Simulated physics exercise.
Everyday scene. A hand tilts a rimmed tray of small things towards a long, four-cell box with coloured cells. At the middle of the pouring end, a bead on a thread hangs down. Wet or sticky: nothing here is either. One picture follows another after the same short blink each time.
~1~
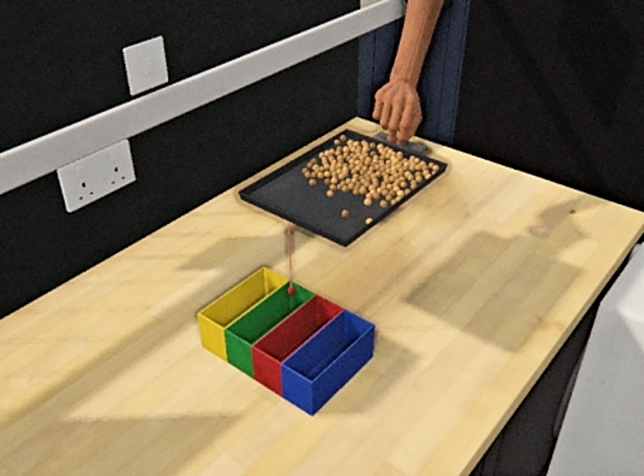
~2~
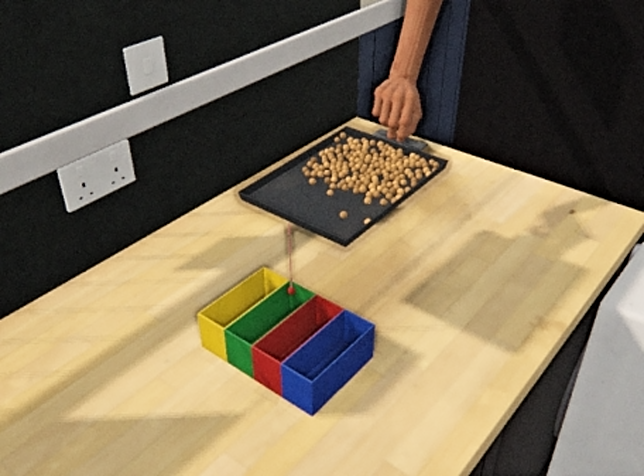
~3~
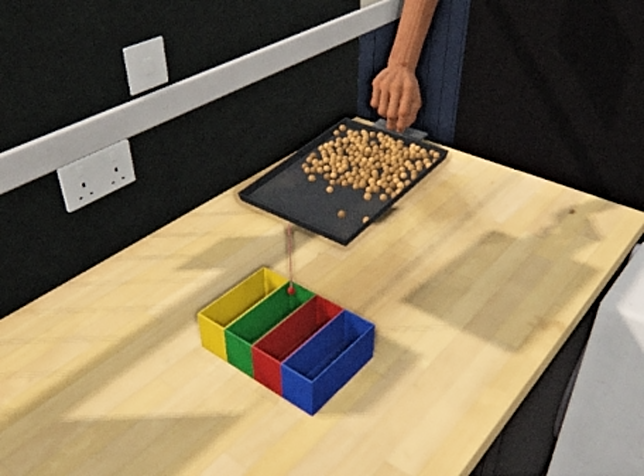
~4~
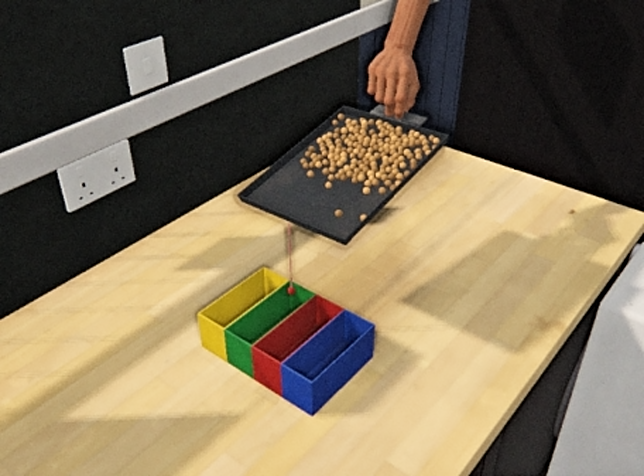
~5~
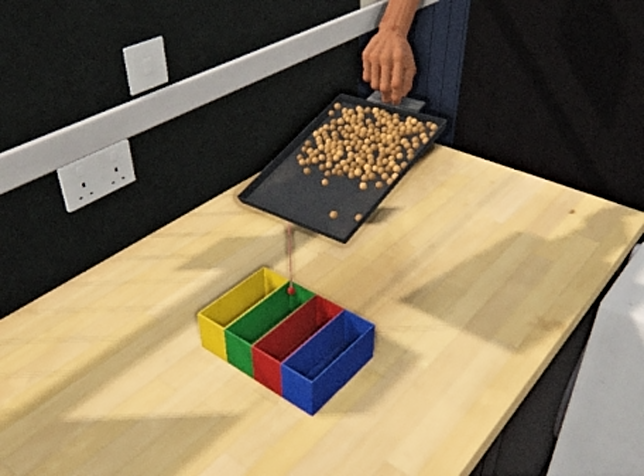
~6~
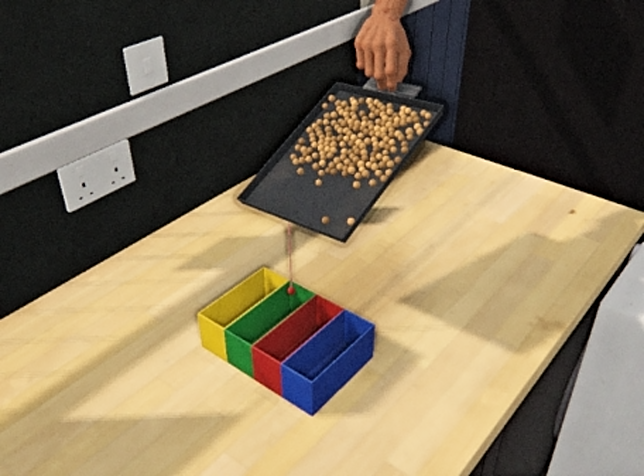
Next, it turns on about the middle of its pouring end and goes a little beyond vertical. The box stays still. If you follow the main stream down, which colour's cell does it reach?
It reaches the yellow cell.
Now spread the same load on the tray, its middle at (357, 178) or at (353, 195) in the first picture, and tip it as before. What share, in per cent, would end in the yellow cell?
About 30 % and 30 %.
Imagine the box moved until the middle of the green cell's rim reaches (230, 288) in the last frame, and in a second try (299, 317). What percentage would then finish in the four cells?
You'd see around 80 per cent and then around 20 per cent.
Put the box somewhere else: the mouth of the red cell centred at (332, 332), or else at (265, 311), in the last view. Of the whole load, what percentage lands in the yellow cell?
20, then 20 %.
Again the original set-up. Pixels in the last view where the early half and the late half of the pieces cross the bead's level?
I'd say close to (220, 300) at first and close to (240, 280) later on.
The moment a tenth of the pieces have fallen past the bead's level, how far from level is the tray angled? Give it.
The tilt is near 70° by then.
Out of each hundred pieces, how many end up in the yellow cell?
Roughly 40 %.
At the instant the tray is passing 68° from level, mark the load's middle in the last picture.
Look close to (240, 247) in the last picture.
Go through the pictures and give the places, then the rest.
The first picture shows corners of the pouring end (241, 191) and (346, 239), level; middle of the load (372, 169), round wooden beads; bead on its thread (292, 291); yellow cell (213, 335); green cell (239, 351); red cell (267, 368); blue cell (297, 387).
The second picture shows corners of the pouring end (241, 192) and (346, 238), level; middle of the load (372, 167).
The third picture shows corners of the pouring end (240, 193) and (345, 238), tipped barely, lowest at the left corner; middle of the load (372, 160).
The fourth picture shows corners of the pouring end (240, 194) and (344, 237), tipped a little, lowest at the left corner; middle of the load (371, 151).
The fifth picture shows corners of the pouring end (239, 196) and (343, 237), tipped clearly, lowest at the left corner; middle of the load (367, 142).
The sixth picture shows corners of the pouring end (239, 197) and (342, 236), tipped clearly, lowest at the left corner; middle of the load (361, 136), every one on the move; yellow cell (213, 335); green cell (239, 351); red cell (267, 368); blue cell (297, 387).
Just after the last frame, tray tipped steeply; roughly a third on the tray; about a tenth in the yellow cell; just a few in the green cell; just a few in the red cell; roughly half falling or outside the box.
A moment on, tray tipped past a quarter turn; just a few on the tray; roughly a third in the yellow cell; about a tenth in the green cell; about a tenth in the red cell; roughly half falling or outside the box.
Further on, tray tipped past a quarter turn; roughly a third in the yellow cell; about a tenth in the green cell; about a tenth in the red cell; just a few in the blue cell; roughly half falling or outside the box.
When it is over, tray tipped past a quarter turn; roughly a third in the yellow cell; about a tenth in the green cell; about a tenth in the red cell; just a few in the blue cell; roughly half outside the box.
